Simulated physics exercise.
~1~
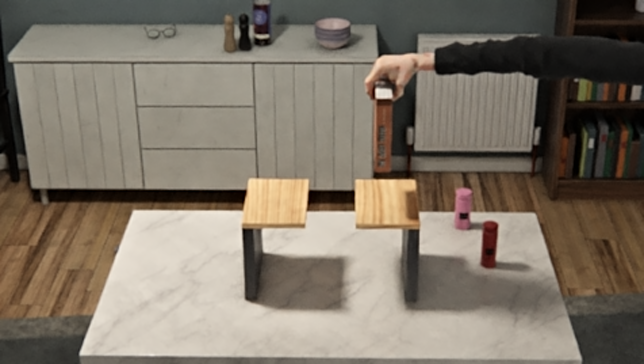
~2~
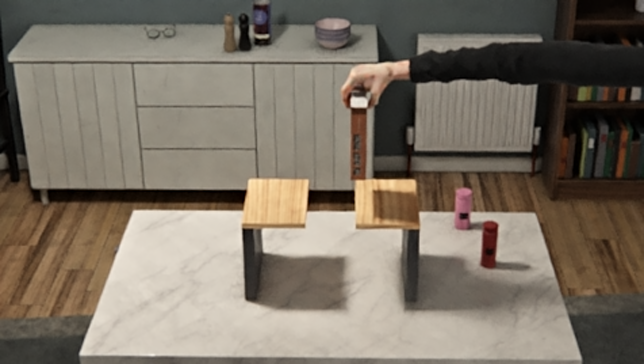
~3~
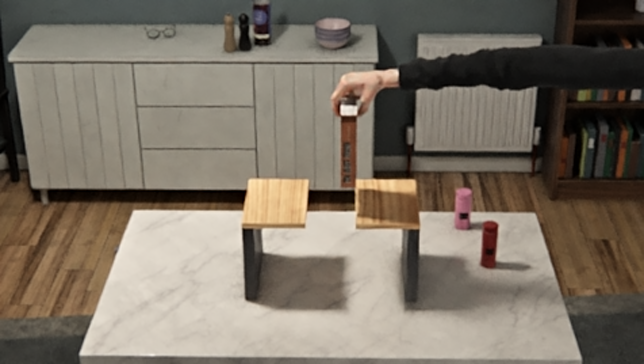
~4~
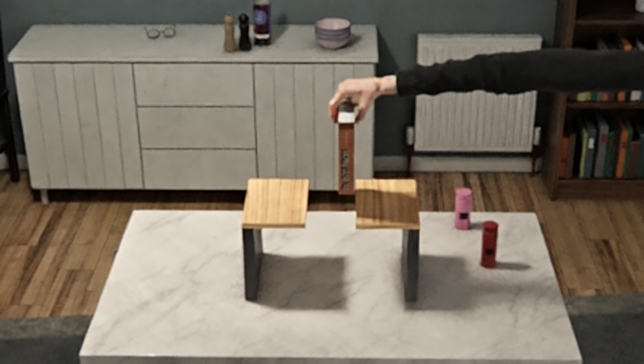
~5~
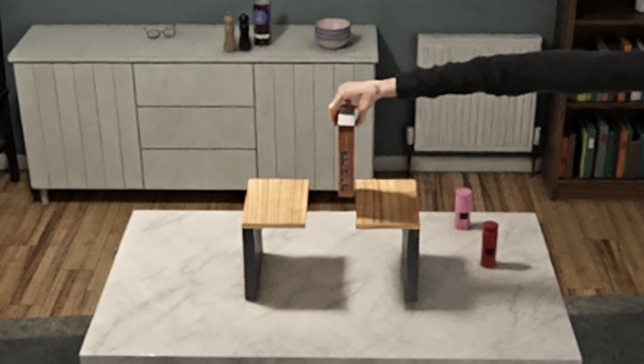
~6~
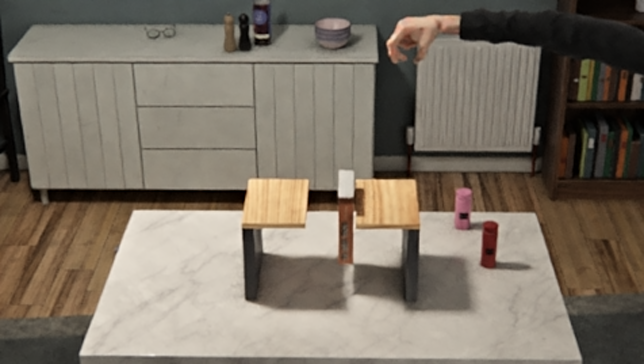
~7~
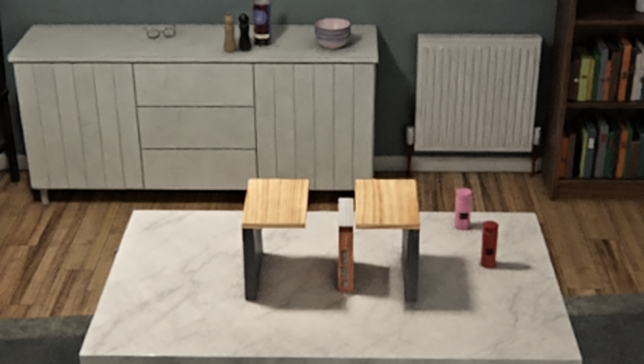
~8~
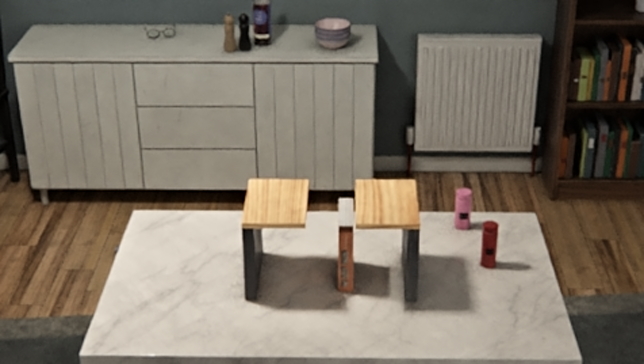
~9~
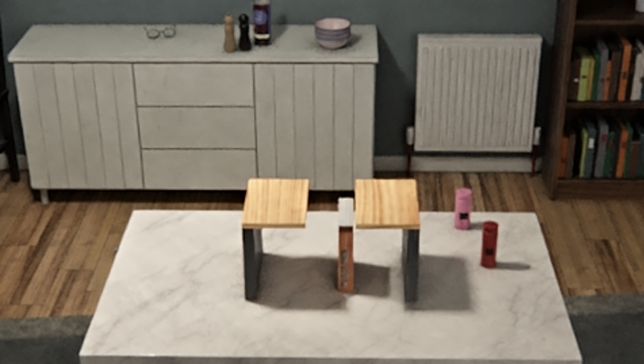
A hand held an orange book upright above a stand with a gap in its wooden top, moved it left over the opening and let go. The book dropped through and ended standing on the marble table, beside the unmoved pink and red shakers.
